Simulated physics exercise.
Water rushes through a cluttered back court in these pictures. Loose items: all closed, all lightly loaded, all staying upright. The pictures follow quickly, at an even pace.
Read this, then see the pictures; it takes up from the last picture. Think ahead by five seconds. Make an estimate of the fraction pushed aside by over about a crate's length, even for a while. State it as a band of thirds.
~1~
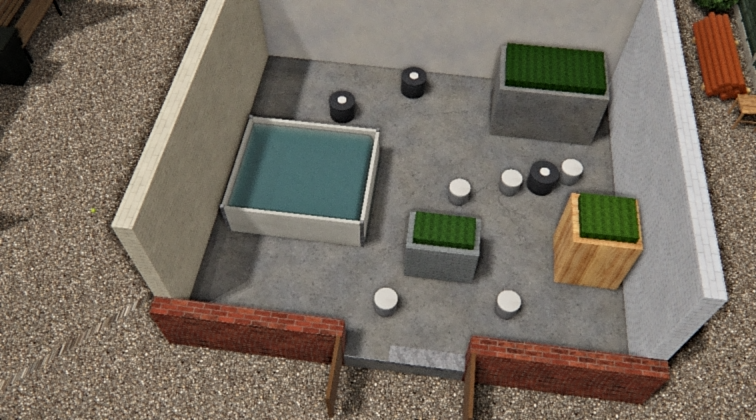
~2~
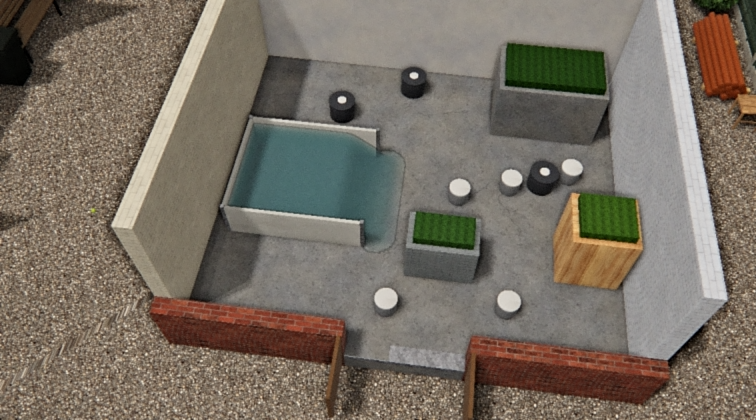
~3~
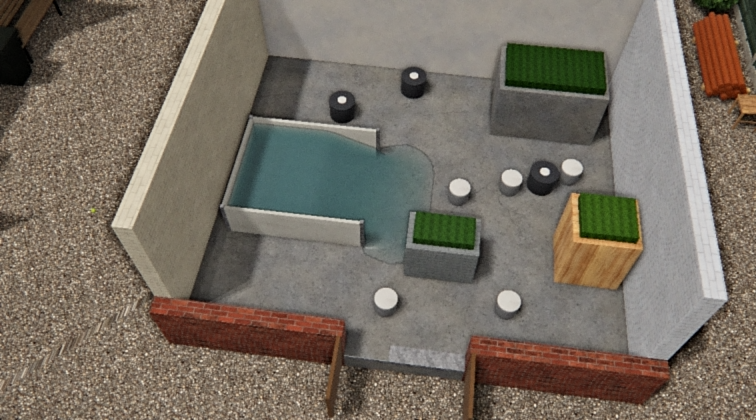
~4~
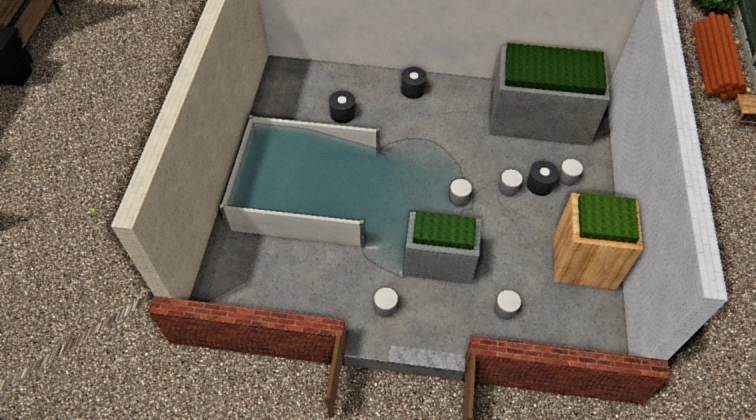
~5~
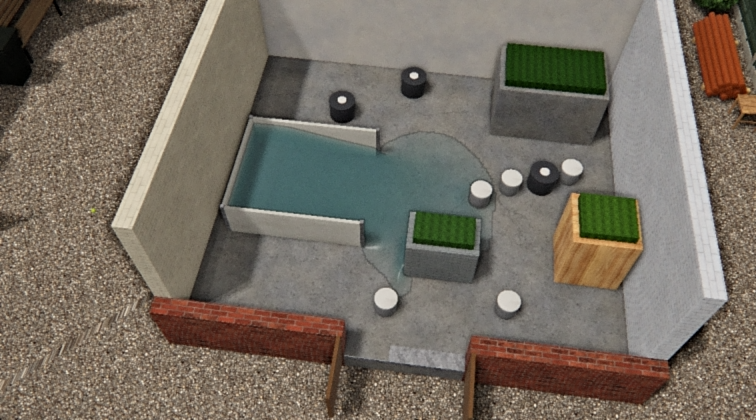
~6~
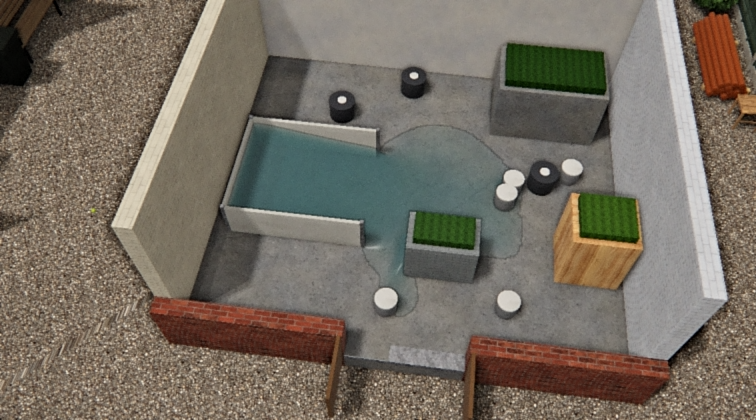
High band.
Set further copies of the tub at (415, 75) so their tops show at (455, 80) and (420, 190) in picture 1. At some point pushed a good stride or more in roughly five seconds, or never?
The first did it, and the other did it.
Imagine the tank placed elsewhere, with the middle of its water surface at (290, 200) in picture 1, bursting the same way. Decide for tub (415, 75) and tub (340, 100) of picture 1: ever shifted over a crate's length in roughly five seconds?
As listed: Under that, less than that.
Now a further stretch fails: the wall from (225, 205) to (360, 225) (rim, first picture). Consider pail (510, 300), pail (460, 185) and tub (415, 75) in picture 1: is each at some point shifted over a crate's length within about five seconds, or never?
In turn: Moved that far, stayed within it, stayed within it.
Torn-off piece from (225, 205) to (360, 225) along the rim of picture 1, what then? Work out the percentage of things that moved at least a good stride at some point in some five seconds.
Close to 20 in a hundred.
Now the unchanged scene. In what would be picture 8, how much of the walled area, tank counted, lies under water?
I'd put it at some 35 per cent.
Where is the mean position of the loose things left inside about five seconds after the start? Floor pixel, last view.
It comes out somewhere near (471, 151).
A moment on, 1 of 8 are well off their spots; 1 afloat.
Next, 5 of 8 are well off their spots; 4 afloat.
Later, 5 of 8 are well off their spots; 4 afloat.
In the end, 6 of 8 are well off their spots, and 6 have been at some point; 5 afloat.
